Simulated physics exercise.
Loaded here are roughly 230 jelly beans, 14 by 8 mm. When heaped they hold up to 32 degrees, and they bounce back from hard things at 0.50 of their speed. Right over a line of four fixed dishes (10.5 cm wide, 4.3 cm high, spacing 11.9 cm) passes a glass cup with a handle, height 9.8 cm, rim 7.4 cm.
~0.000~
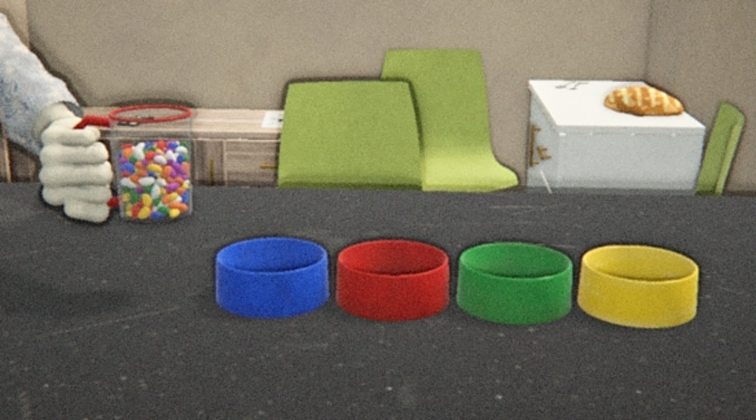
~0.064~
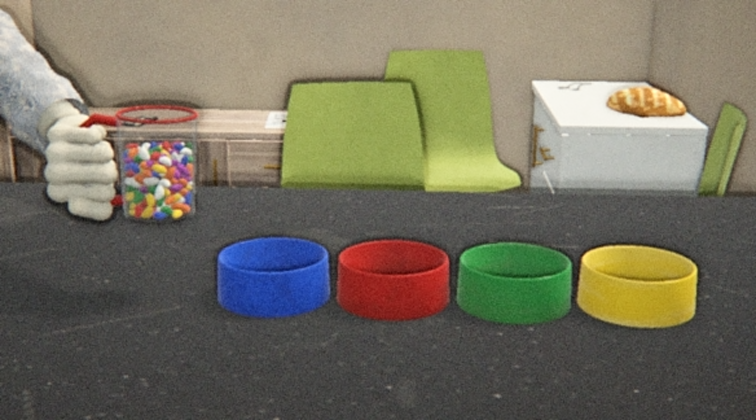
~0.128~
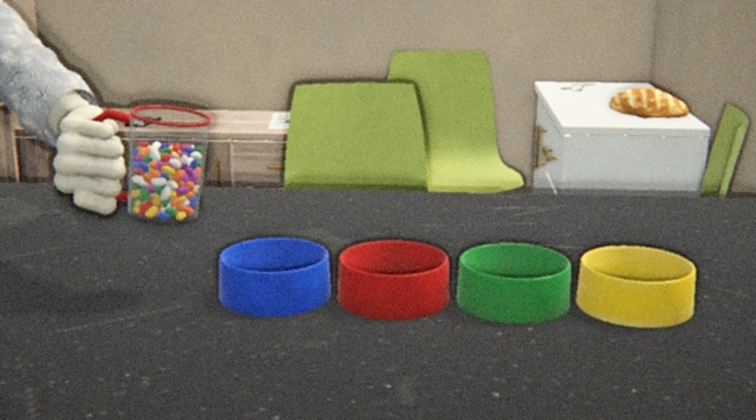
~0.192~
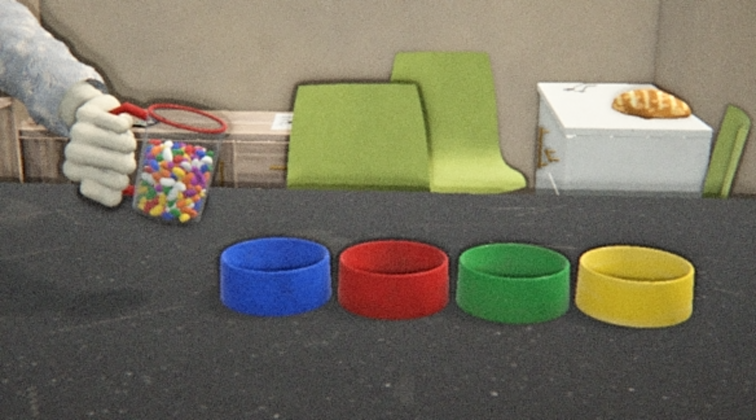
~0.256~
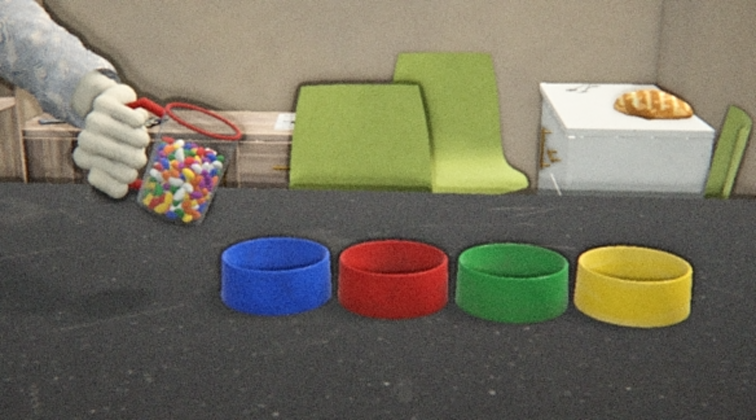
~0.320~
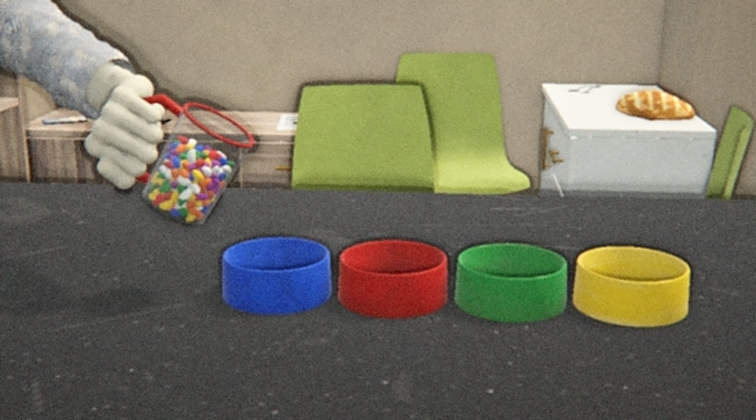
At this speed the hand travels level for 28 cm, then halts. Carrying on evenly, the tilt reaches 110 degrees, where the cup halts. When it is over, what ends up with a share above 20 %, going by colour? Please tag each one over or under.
Red dish - over; blue dish - under; green dish - under; yellow dish - under; counter - under.
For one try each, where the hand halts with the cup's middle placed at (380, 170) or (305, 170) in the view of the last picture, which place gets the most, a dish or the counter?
Most lands at red on the first run and at red on the second.
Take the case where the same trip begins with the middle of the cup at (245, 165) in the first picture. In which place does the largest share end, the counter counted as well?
Most goes to: Green.
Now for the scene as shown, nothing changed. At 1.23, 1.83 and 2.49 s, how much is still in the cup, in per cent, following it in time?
About 55, 10, 0.
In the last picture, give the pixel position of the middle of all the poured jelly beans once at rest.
Near (409, 283).
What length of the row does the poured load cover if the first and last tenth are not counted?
8 cm, roughly.
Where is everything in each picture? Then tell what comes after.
The first picture shows cup at (154, 164), tilt 0 degrees, lip at (189, 114), moved 0.0 cm; middle of the pieces at (152, 180); blue dish at (272, 256); red dish at (393, 258); green dish at (515, 261); yellow dish at (640, 264).
The second picture shows cup at (158, 165), tilt 2 degrees, lip at (195, 117), moved 0.2 cm; middle of the pieces at (157, 180).
The third picture shows cup at (167, 165), tilt 8 degrees, lip at (209, 122), moved 0.9 cm; middle of the pieces at (164, 180).
The fourth picture shows cup at (177, 166), tilt 16 degrees, lip at (224, 129), moved 1.7 cm; middle of the pieces at (171, 180).
The fifth picture shows cup at (186, 166), tilt 23 degrees, lip at (238, 137), moved 2.5 cm; middle of the pieces at (179, 180).
The sixth picture shows cup at (196, 166), tilt 31 degrees, lip at (251, 145), moved 3.3 cm; middle of the pieces at (187, 179); blue dish at (276, 254); red dish at (393, 258); green dish at (512, 261); yellow dish at (633, 265). The cup turns about 115 degrees a second and travels 13 cm a second.
Then, at 1.23 s, tilt 110 degrees; cup holds 55 %, red 40 %.
Then, at 1.83 s, tilt 110 degrees; cup holds 10 %, red 85 %.
After 2.49 s, tilt 110 degrees; cup holds 0 %, red 85 %, green 10 %.
By 2.9 s all is still; red 85 %, blue 0 %, green 10 %, yellow 0 %, counter 10 %.
